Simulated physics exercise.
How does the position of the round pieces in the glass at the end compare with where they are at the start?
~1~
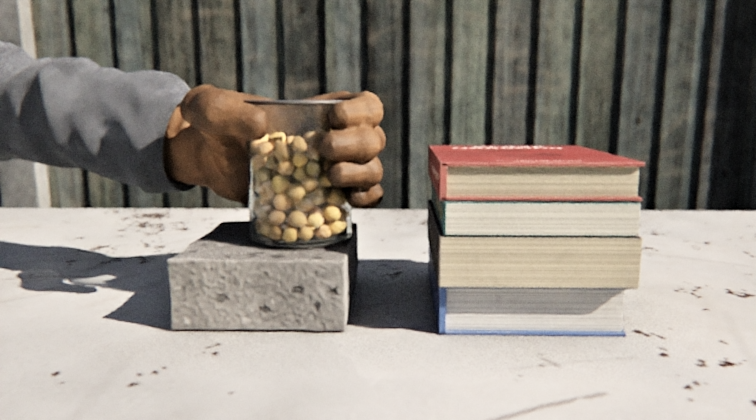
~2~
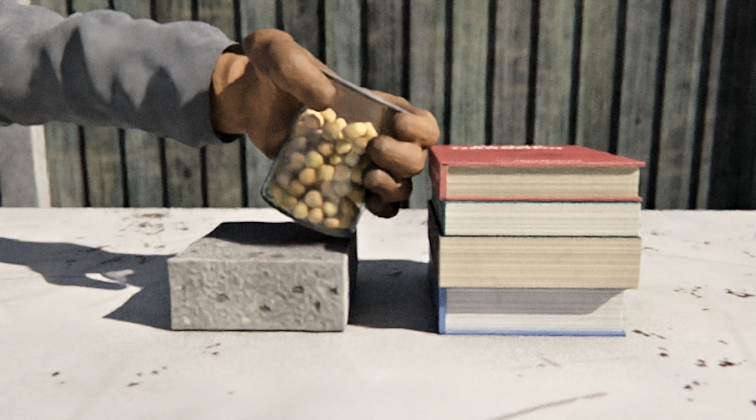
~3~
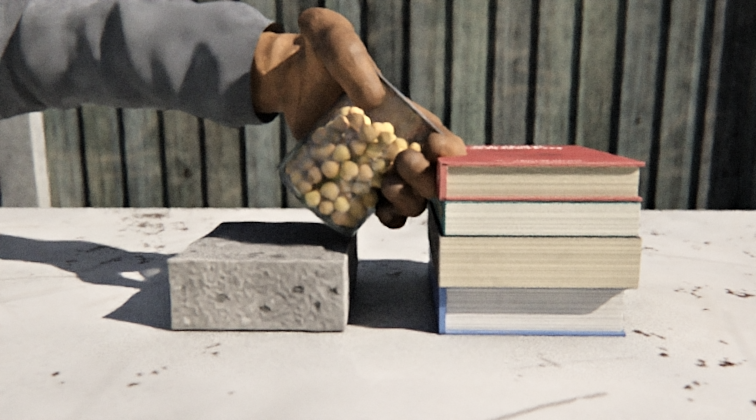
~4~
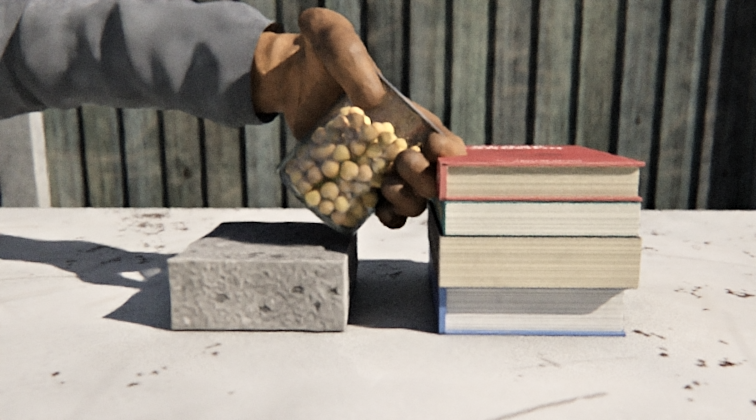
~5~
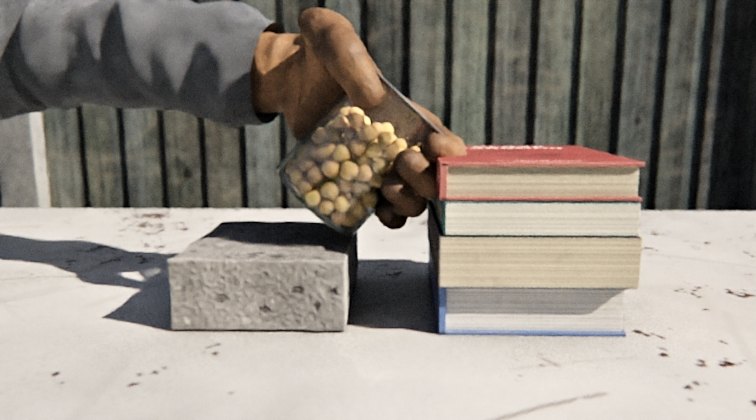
At the end the round pieces are farther to the right and slightly higher, held in the tilted glass beside the books rather than in the upright glass on the grey block.
